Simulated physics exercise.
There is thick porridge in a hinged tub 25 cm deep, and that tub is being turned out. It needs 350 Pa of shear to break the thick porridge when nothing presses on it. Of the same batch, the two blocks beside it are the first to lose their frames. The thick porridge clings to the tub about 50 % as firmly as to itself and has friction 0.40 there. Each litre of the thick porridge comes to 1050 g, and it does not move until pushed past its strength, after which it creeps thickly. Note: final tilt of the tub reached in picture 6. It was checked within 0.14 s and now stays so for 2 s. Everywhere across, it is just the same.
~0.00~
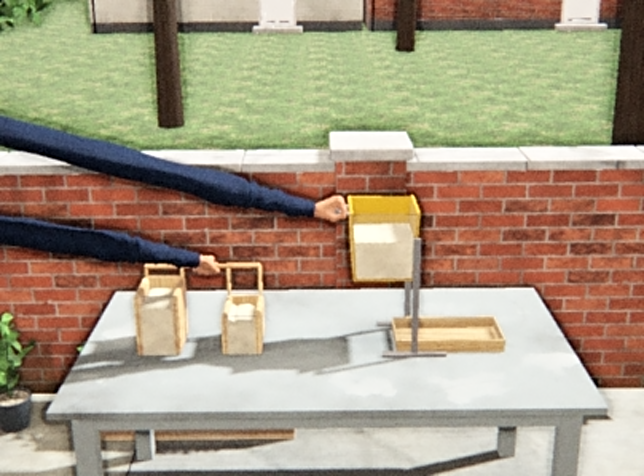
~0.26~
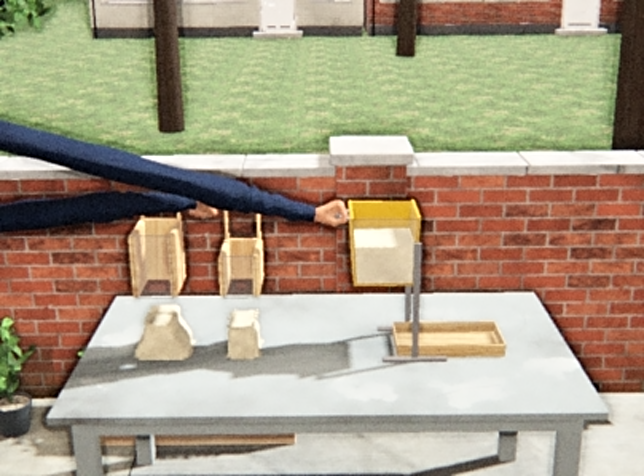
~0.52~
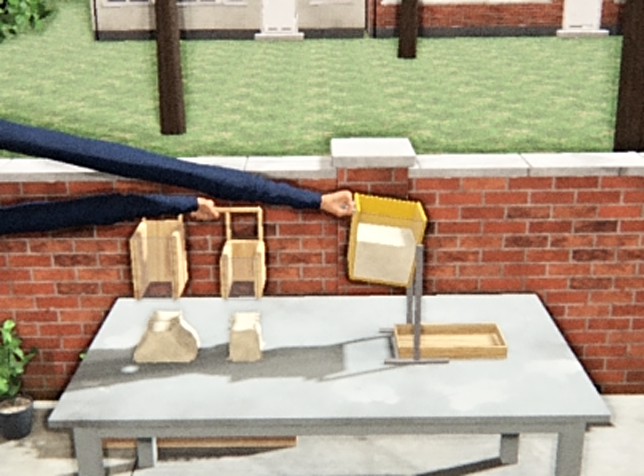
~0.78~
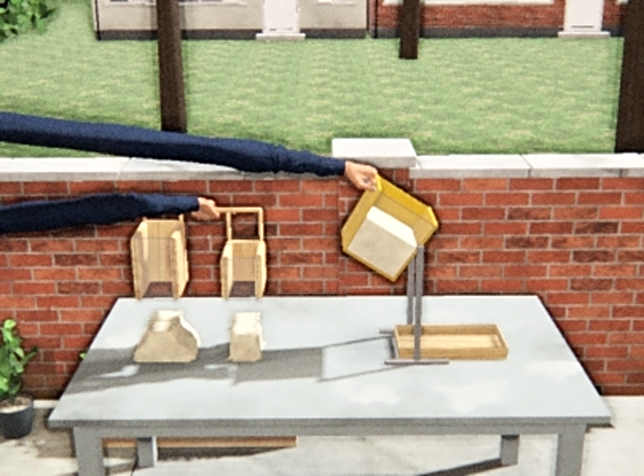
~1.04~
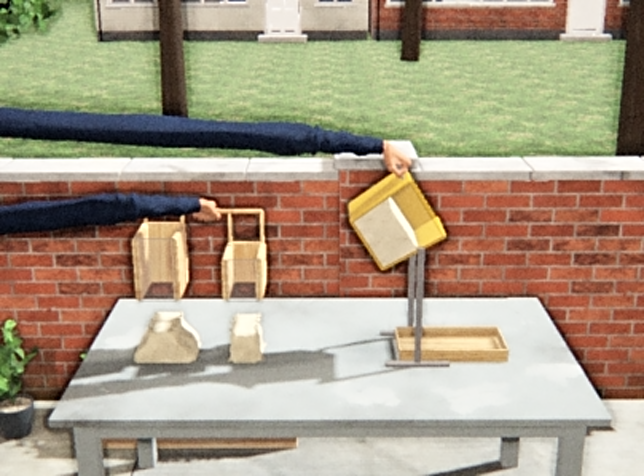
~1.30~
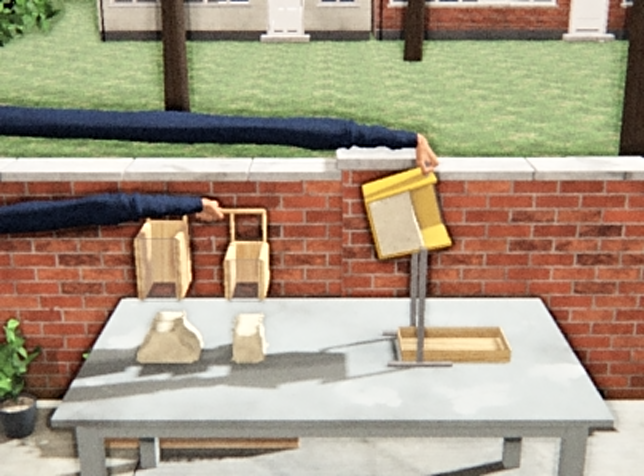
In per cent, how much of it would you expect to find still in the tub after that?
I would expect close to 100 per cent.
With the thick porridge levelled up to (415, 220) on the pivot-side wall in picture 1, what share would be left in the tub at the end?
In that case, around 95 percent.
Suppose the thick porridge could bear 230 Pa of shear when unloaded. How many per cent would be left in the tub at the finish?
100 %.
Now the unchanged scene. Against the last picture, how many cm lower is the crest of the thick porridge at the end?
3 cm or so.
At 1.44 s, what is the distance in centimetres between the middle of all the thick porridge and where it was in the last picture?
It has moved around 1 centimetres.
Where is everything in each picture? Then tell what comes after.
The first picture shows handle-side rim at (353, 214), tilt 0 degrees; crest of the thick porridge at (409, 241); block heights 20 cm, 13 cm (left to right).
The second picture shows handle-side rim at (353, 219), tilt 0 degrees; crest of the thick porridge at (409, 246); block heights 15 cm, 12 cm (left to right).
The third picture shows handle-side rim at (360, 212), tilt 9 degrees; crest of the thick porridge at (361, 240); block heights 14 cm, 12 cm (left to right).
The fourth picture shows handle-side rim at (382, 192), tilt 33 degrees; crest of the thick porridge at (367, 218); block heights 14 cm, 12 cm (left to right).
The fifth picture shows handle-side rim at (411, 183), tilt 58 degrees; crest of the thick porridge at (388, 202); block heights 14 cm, 12 cm (left to right).
The sixth picture shows handle-side rim at (436, 183), tilt 75 degrees; crest of the thick porridge at (407, 196); block heights 14 cm, 12 cm (left to right).
After 1.44 s, the tub is at 75 degrees and holds 100 %.
After 1.61 s, the tub is at 75 degrees and holds 100 %.
After 1.78 s, the tub is at 75 degrees and holds 100 %.
After 1.95 s, the tub is at 75 degrees and holds 100 %.
After 3.30 s, the tub is at 75 degrees and holds 100 %.
